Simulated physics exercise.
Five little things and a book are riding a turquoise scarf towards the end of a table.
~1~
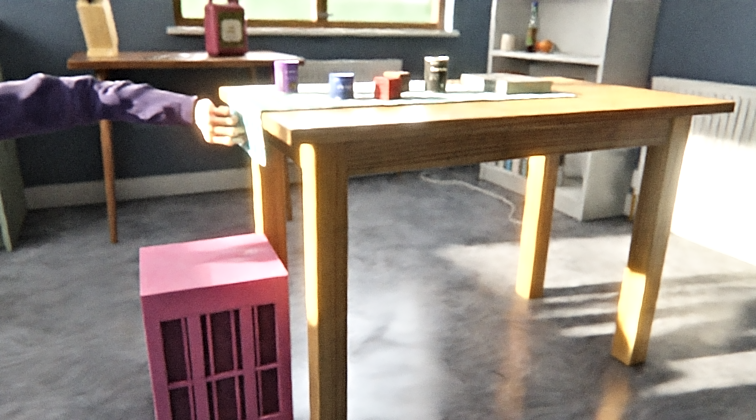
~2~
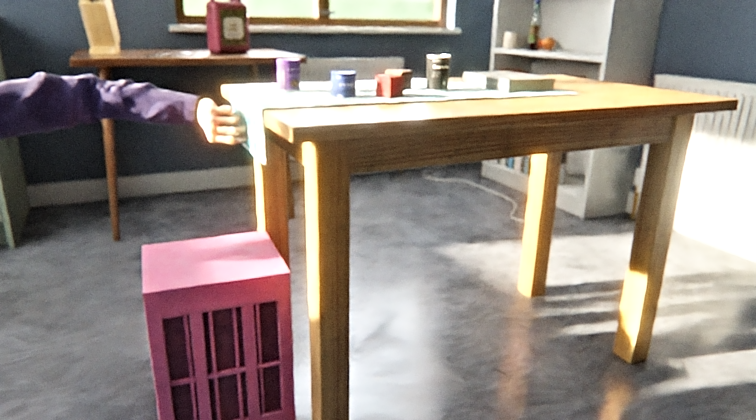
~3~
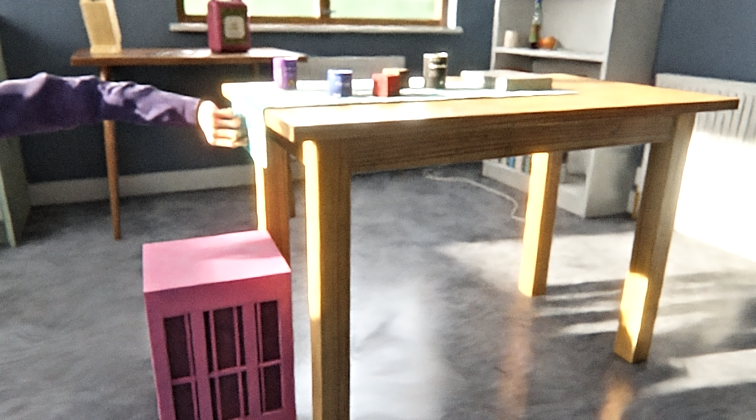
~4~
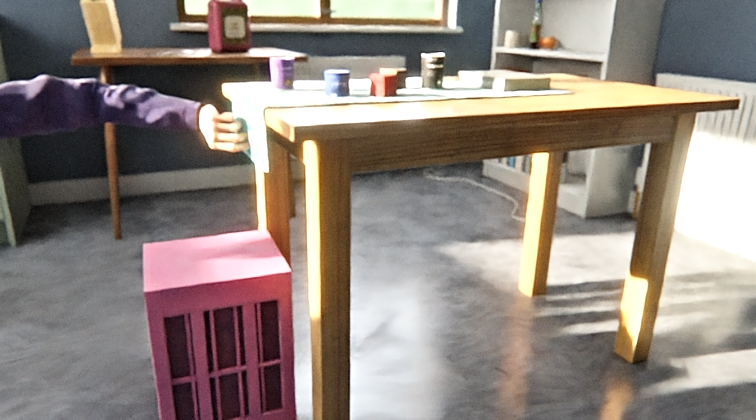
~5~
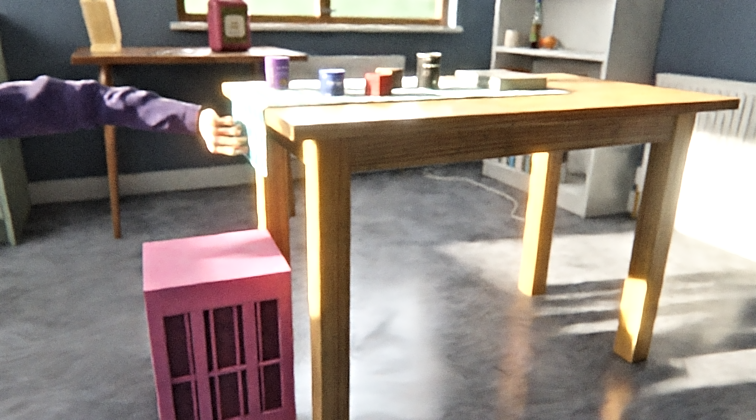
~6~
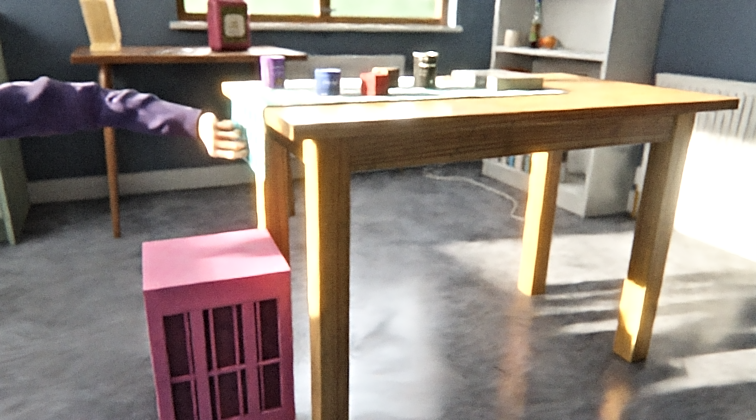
At a sunlit wooden table, a purple-sleeved hand tugs a scarf, drawing small objects slightly left.
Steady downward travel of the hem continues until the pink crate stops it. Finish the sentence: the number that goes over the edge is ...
The number that goes over the edge is two.
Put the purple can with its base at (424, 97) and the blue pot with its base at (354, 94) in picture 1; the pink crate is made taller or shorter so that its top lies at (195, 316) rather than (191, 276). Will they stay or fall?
As for the purple can, it stays in place; as for the blue pot, it leaves the top.
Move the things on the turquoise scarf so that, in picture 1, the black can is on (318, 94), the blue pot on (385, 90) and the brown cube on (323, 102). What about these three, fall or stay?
I'd say the black can takes a fall, the blue pot hangs on, and the brown cube takes a fall.
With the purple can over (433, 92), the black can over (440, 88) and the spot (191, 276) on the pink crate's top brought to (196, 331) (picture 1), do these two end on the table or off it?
Result - the purple can stays put, and the black can stays put.
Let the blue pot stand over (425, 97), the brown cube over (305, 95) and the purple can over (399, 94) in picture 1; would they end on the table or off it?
Watch the blue pot hang on, the brown cube go down and the purple can hang on.
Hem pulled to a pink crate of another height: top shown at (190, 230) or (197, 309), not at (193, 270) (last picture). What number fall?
That would make 1 and 3.
A little later, hem near (250, 211); purple can gone.
Next, hem on the crate; purple can and blue pot gone.
When it is over, hem on the crate; purple can and blue pot gone. It carries off two.
